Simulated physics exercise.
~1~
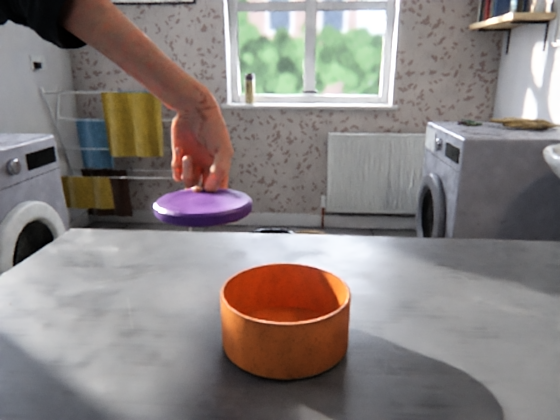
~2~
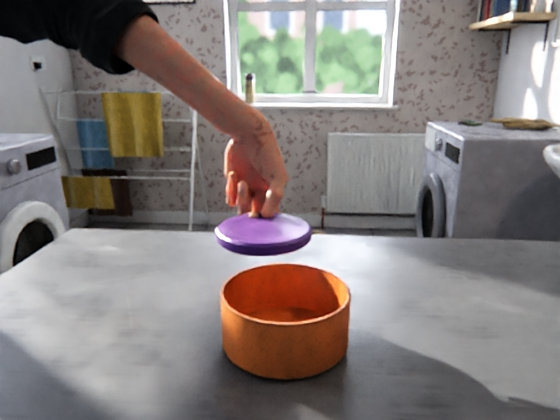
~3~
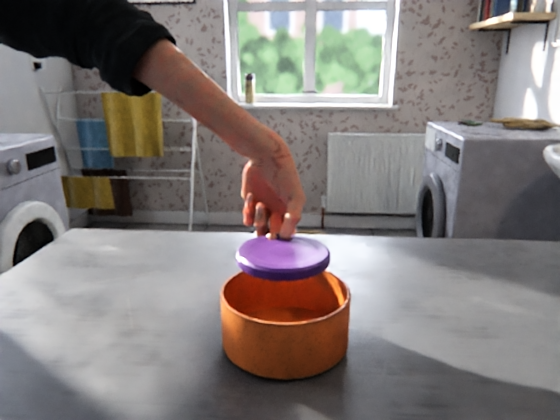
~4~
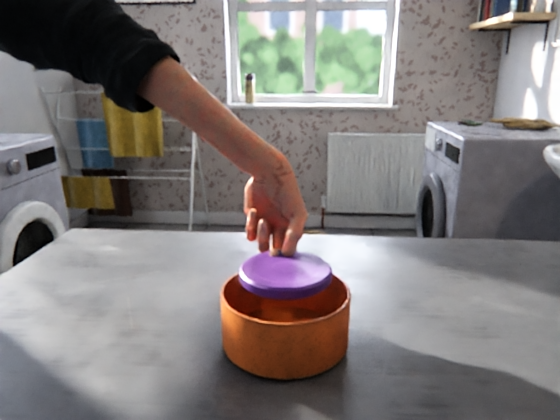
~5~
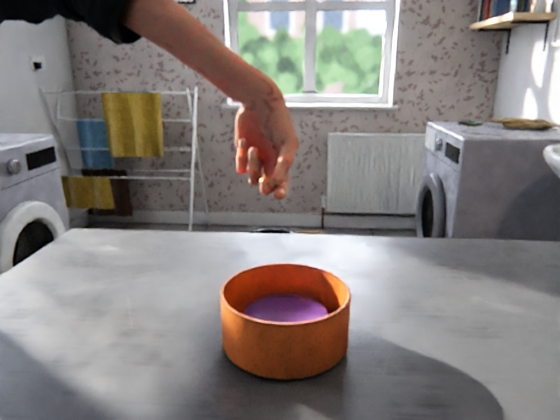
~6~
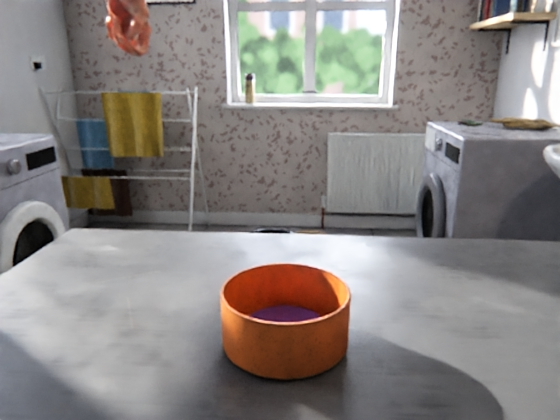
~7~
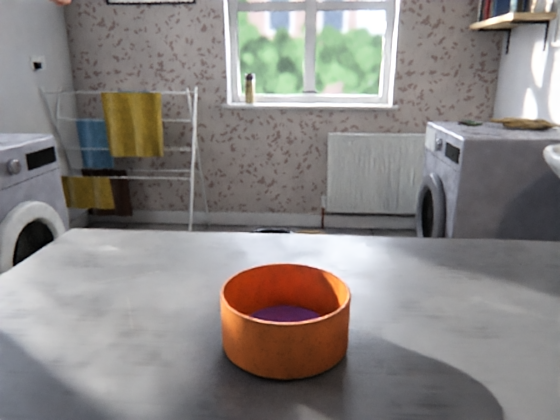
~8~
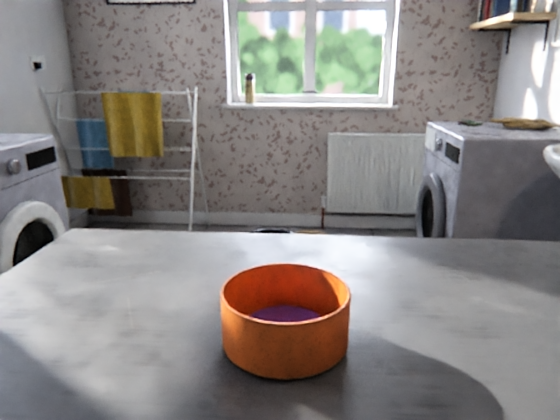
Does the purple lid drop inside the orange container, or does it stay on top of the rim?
The purple lid drops inside the orange container, slipping past the rim instead of resting on it.
The video shows a hand carrying a purple disc-shaped lid rightward and down over an open orange round container on a grey table. The hand lets go and withdraws, and the lid slips past the rim and ends up resting inside the container.
